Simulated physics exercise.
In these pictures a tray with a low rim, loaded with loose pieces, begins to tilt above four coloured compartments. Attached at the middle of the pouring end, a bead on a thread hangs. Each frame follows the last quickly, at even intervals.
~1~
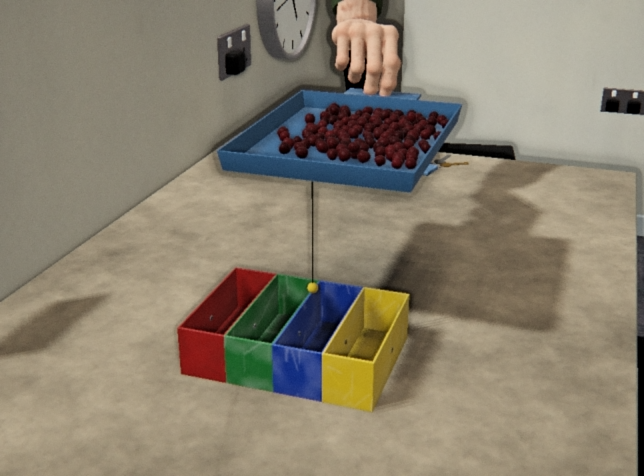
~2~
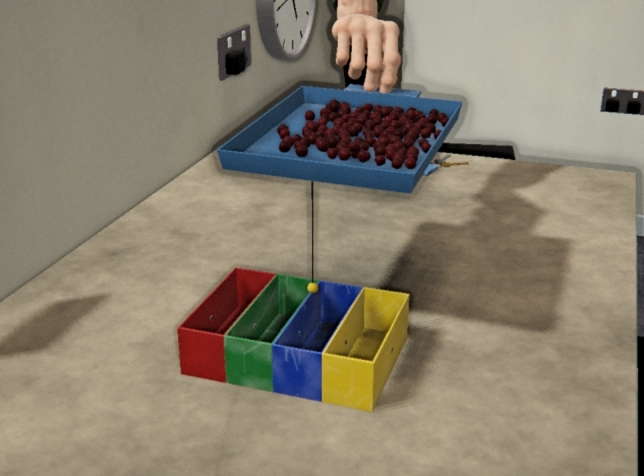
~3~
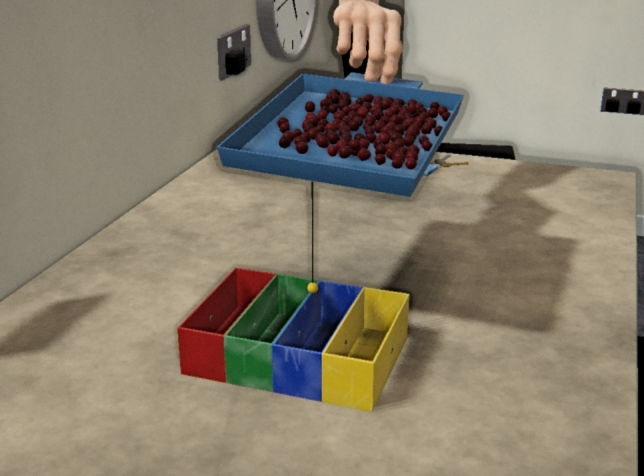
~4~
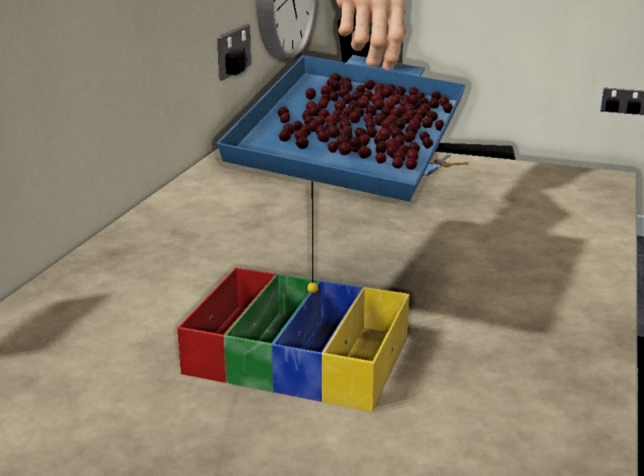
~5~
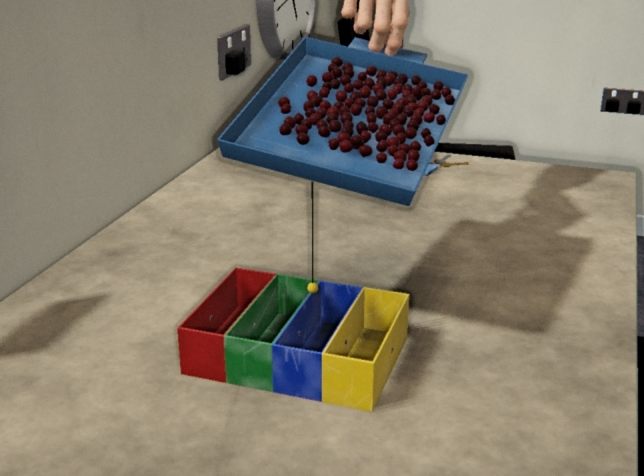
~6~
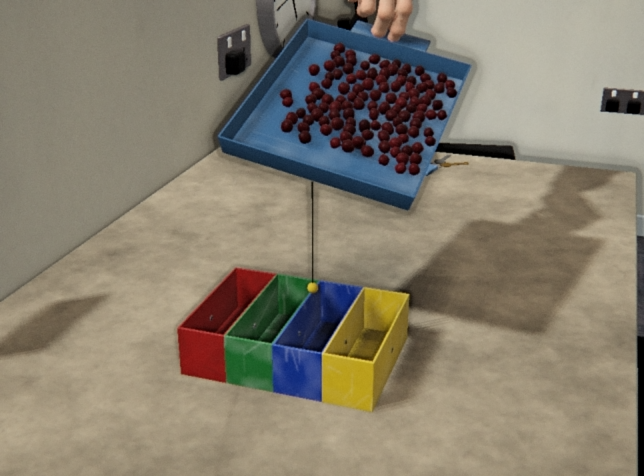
A blue tray of dark red cherries tilted gradually above red, green, blue and yellow compartments, its back rising beneath a hand and its right front corner dipping, while some of the cherries shifted.
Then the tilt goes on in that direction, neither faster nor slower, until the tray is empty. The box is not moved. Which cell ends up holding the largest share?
Yellow.
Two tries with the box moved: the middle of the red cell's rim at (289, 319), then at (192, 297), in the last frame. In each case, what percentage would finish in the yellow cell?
First placement: Some 20 %; second placement: Some 10 %.
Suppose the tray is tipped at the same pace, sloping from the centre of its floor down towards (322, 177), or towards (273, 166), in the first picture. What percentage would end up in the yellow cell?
For the first it's near 20 %, for the second near 0 %.
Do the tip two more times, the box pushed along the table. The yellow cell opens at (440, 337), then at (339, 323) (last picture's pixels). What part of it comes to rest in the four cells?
Estimate: 90 % first, 20 % second.
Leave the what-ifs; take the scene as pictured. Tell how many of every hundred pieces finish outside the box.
Somewhere around 60 in a hundred.
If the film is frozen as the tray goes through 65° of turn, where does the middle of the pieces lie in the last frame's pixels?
Somewhere about pixel (391, 141).
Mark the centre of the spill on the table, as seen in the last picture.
Estimate: Around (459, 374).
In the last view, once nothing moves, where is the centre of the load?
Somewhere close to (401, 364) in the last picture.
Just after the last frame, tray tipped steeply; almost all on the tray; just a few falling or outside the box.
A moment on, tray tipped past a quarter turn; the larger part on the tray; just a few in the yellow cell; about a tenth falling or outside the box.
Further on, tray tipped past a quarter turn; roughly a third in the yellow cell; about a tenth in the blue cell; just a few in the green cell; roughly half falling or outside the box.
When it is over, tray tipped past a quarter turn; roughly a third in the yellow cell; about a tenth in the blue cell; just a few in the green cell; not one in the red cell; roughly half outside the box.
